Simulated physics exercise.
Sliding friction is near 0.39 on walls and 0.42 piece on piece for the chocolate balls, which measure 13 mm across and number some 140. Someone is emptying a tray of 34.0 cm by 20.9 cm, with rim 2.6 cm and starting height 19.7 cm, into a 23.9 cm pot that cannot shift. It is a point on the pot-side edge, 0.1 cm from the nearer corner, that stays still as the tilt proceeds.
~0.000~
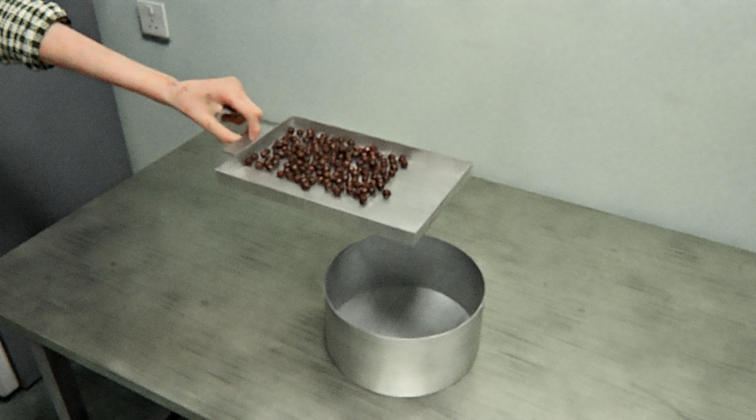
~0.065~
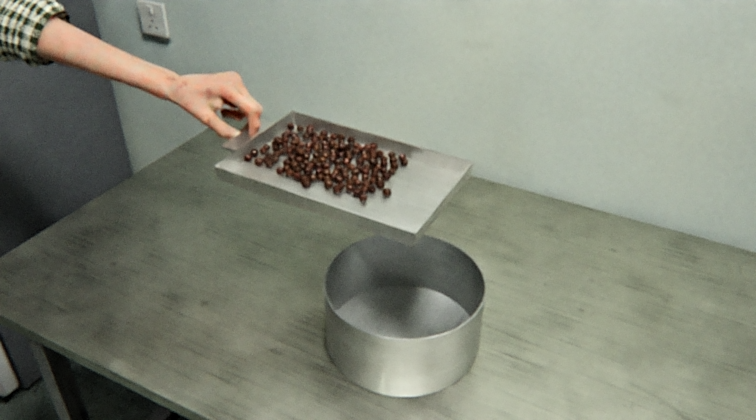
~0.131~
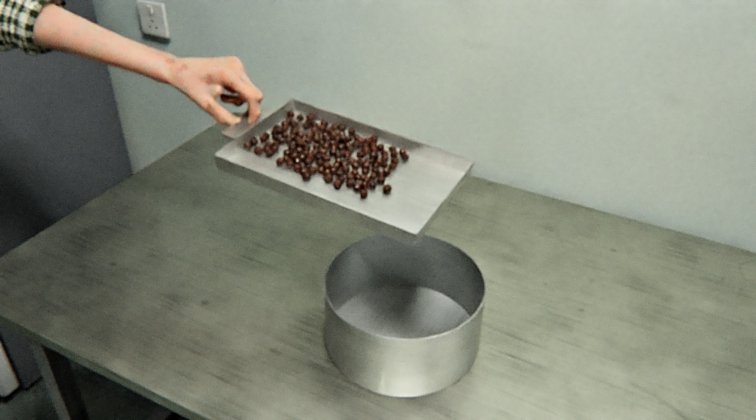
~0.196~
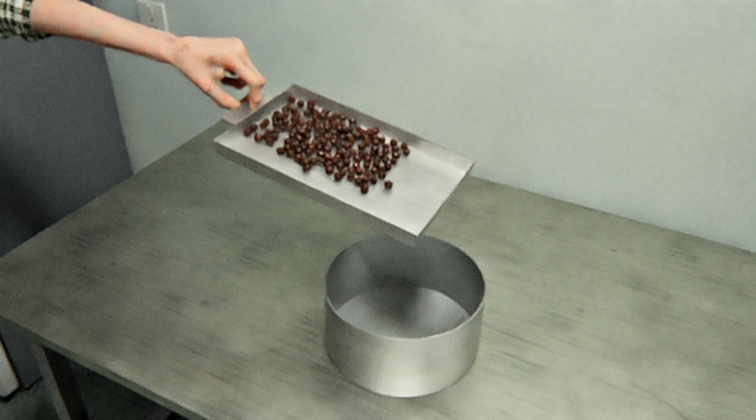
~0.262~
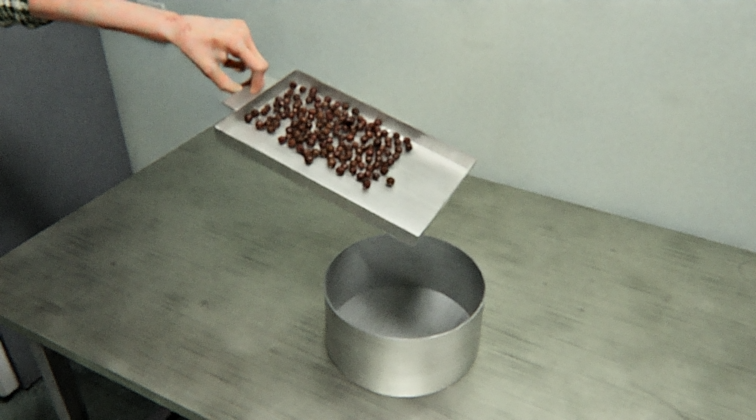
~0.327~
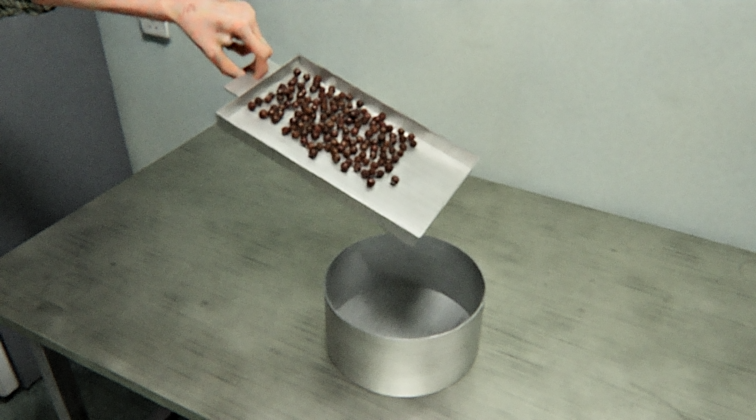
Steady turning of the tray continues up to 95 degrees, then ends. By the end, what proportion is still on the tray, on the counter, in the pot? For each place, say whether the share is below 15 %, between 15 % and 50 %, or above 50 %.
One by one: Tray: Will probably see a small number; counter: Will probably see a middling number; pot: Will probably see over half the pieces.
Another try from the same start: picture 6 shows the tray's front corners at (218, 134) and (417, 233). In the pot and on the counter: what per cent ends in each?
You'd end with pot at 35 and counter at 65.
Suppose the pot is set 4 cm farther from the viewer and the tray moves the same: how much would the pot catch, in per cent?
Share in pot: Approx. 65 %.
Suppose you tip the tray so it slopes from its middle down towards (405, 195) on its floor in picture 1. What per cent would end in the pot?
Around 30 percent of them.
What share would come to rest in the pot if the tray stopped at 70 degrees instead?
In that case it comes to about 15 in a hundred.
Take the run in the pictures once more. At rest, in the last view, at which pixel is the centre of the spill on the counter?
The spill is centred close to (548, 345).
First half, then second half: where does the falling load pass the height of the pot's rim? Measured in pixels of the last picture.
Near (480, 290) at first, near (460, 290) afterwards.
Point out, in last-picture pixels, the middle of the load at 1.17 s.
Load centre est.: (447, 206) px.
Then, at 0.83 s, tilt 55 degrees; the tray holds 95 %, the pot 0 %.
After 1.17 s, tilt 79 degrees; the tray holds 75 %, the pot 15 %.
After 1.60 s, tilt 95 degrees; the tray holds 35 %, the pot 25 %.
At rest (3.0 s), tray 0 %, counter 40 %, pot 60 %.
